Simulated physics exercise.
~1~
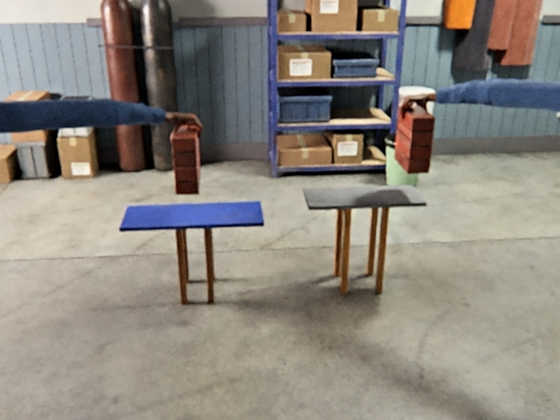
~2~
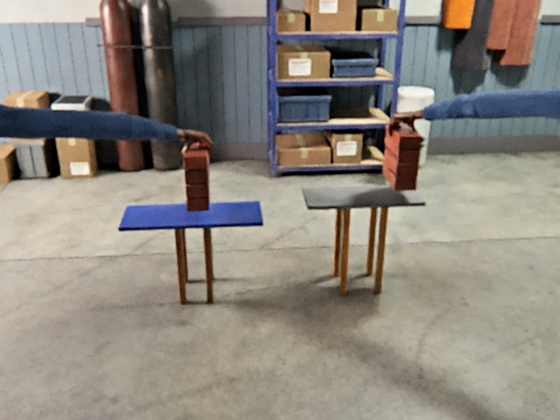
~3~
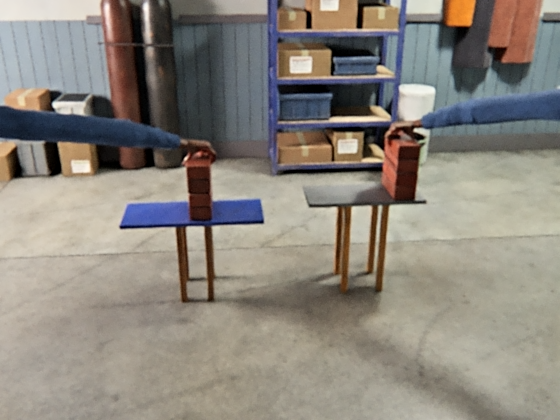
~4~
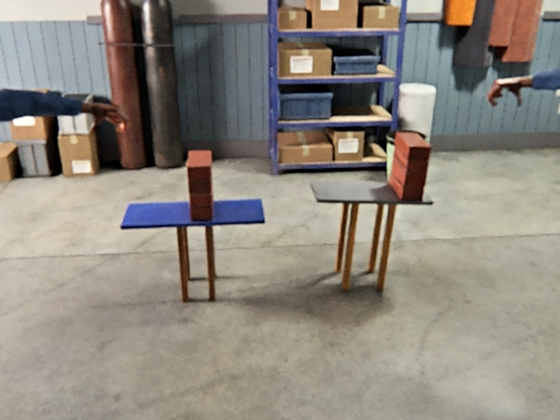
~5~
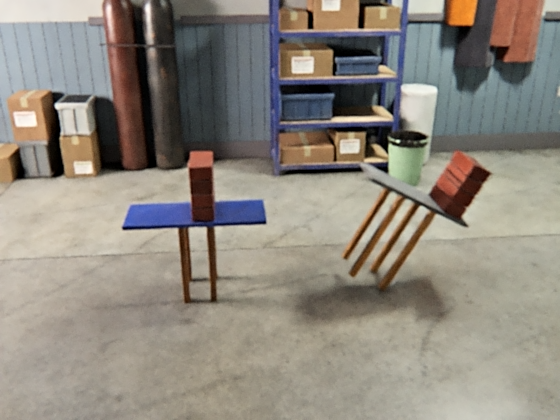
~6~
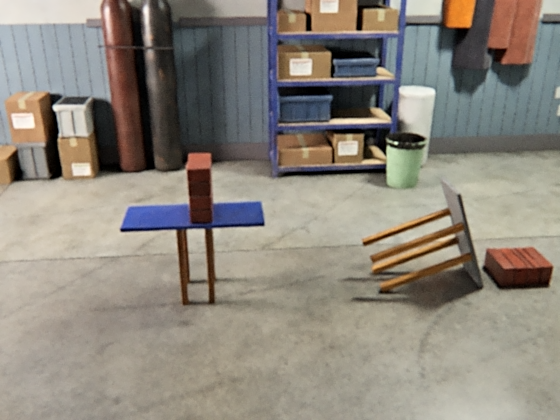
The video shows two hands lowering stacks of red bricks onto a blue plant stand and a grey one, then letting go and withdrawing. The blue stand stays upright with its bricks, while the grey one tips over to the right, its bricks ending on the floor beside it.
